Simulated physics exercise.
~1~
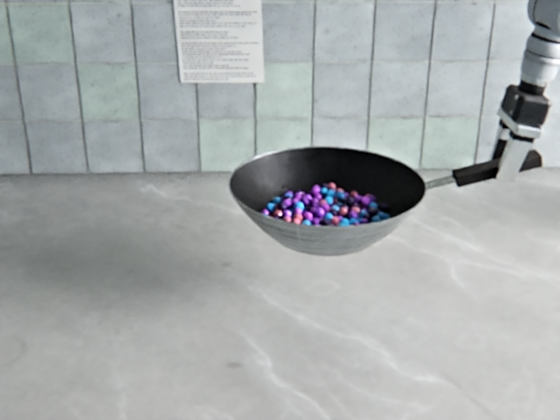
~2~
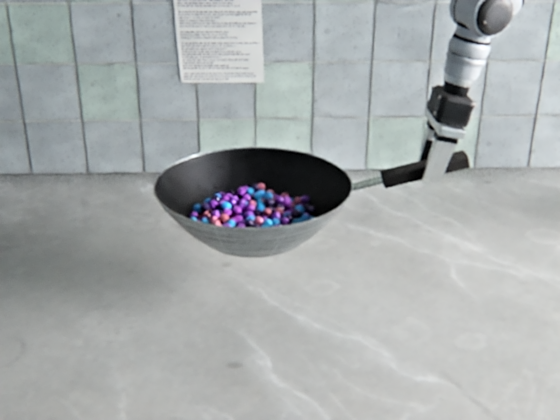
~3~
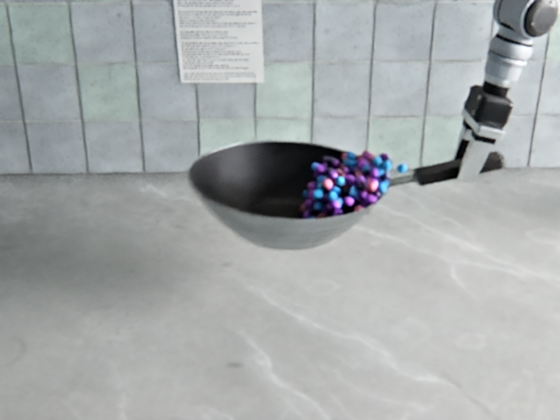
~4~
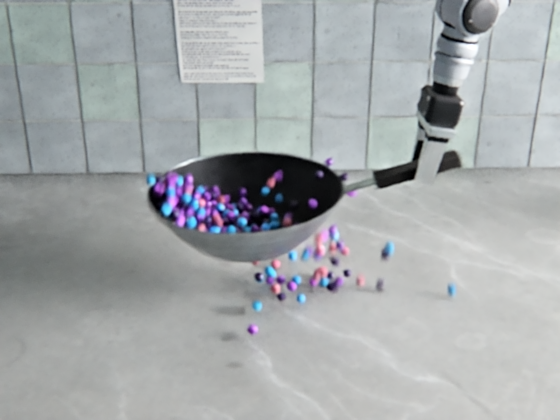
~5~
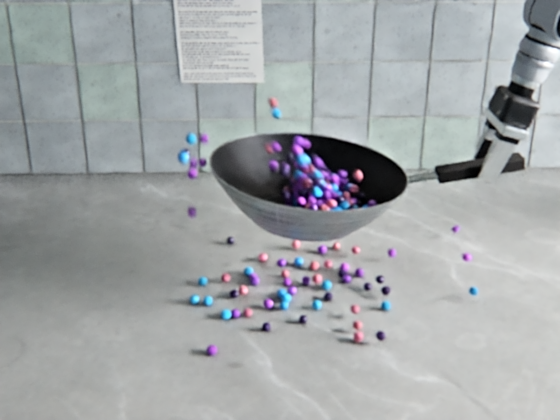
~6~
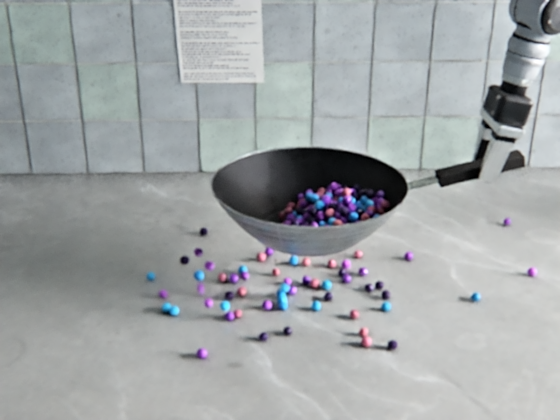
A robot arm holds a dark wok by its handle above a grey marbled counter, with a heap of small purple, blue, pink and dark balls inside. The arm moves the wok to the left, then back to the right, and the balls surge up against the handle side. As the wok swings left again, some spill over that edge and scatter on the counter while others ride up the far side. It shifts right once more, and a few balls fly off the left rim. Finally the wok settles upright, most balls still inside and the rest strewn below.
